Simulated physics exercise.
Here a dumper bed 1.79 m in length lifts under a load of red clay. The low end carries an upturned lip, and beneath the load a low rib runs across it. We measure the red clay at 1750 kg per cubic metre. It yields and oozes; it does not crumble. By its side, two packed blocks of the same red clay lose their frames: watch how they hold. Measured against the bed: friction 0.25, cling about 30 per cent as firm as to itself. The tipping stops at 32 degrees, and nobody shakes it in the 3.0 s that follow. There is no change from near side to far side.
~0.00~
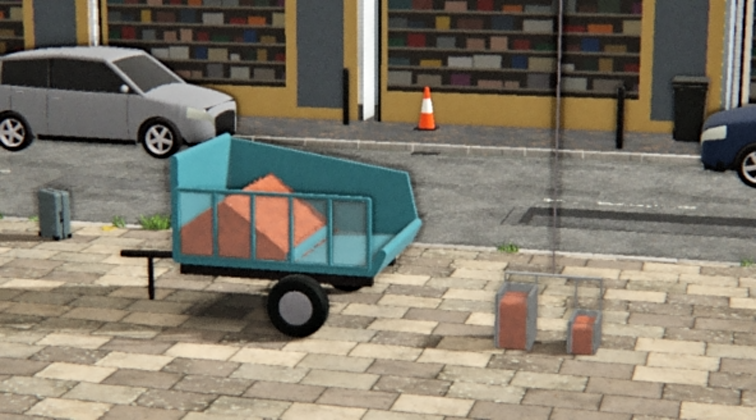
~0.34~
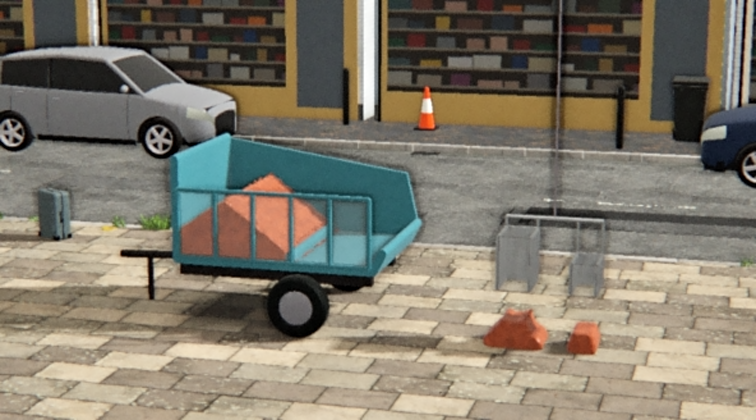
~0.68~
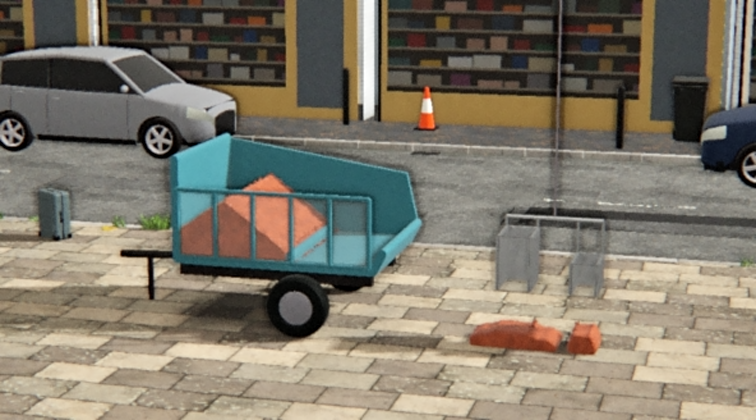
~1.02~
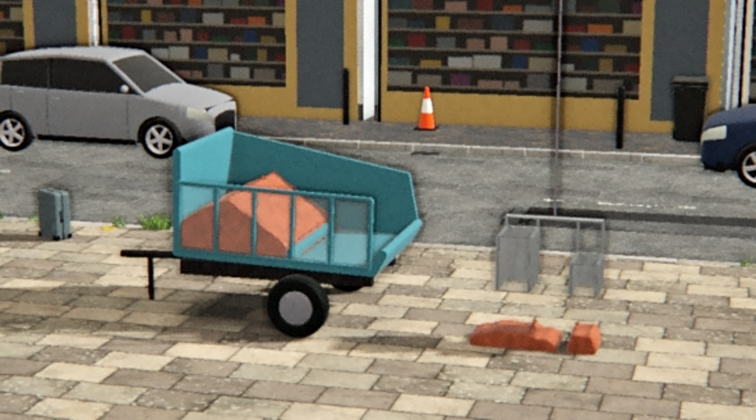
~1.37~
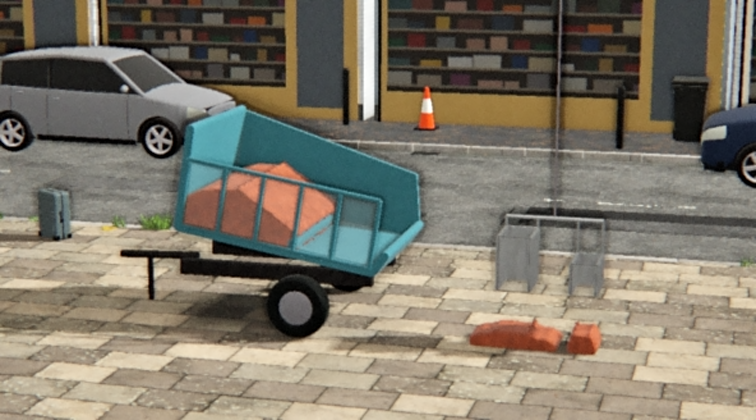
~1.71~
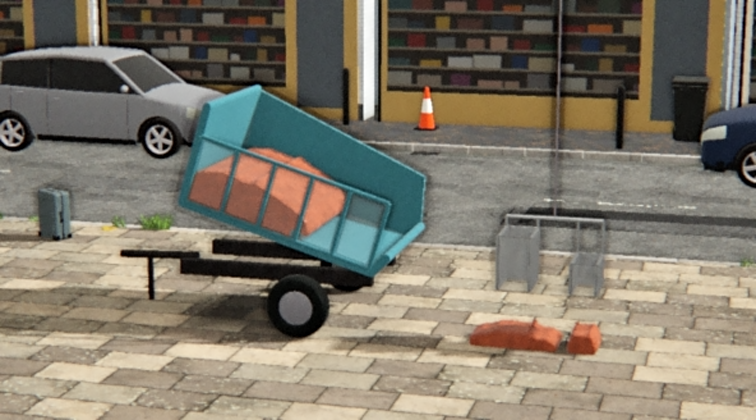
Teal trailer bed holding red clay on a paved street, two unframed clay blocks slumping beside it, then the bed's left end rising.
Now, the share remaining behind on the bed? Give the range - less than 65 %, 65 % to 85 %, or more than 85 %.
Less than 65 %.
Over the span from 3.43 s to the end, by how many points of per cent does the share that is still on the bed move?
The change comes out at around 14 %.
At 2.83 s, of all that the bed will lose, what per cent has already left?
Roughly 20 per cent.
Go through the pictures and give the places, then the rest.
In the first picture, top of the high end at (178, 160), tilt 0 degrees; leading edge of the red clay at (285, 251); blocks stand 41 cm, 23 cm (left to right).
In the second picture, top of the high end at (178, 160), tilt 0 degrees; leading edge of the red clay at (285, 251); blocks stand 25 cm, 18 cm (left to right).
In the third picture, top of the high end at (178, 160), tilt 0 degrees; leading edge of the red clay at (285, 251); blocks stand 16 cm, 18 cm (left to right).
In the fourth picture, top of the high end at (181, 153), tilt 2 degrees; leading edge of the red clay at (286, 247); blocks stand 16 cm, 18 cm (left to right).
In the fifth picture, top of the high end at (194, 130), tilt 9 degrees; leading edge of the red clay at (295, 232); blocks stand 16 cm, 18 cm (left to right).
In the sixth picture, top of the high end at (211, 108), tilt 17 degrees; leading edge of the red clay at (308, 226); blocks stand 16 cm, 18 cm (left to right).
After 2.22 s, the tilt is 28 degrees and 100 % is on the bed.
After 2.83 s, the tilt is 32 degrees and 89 % is on the bed.
After 3.43 s, the tilt is 32 degrees and 57 % is on the bed.
After 4.04 s, the tilt is 32 degrees and 43 % is on the bed.
After 5.52 s, at the end, the tilt is 32 degrees and 42 % is on the bed.
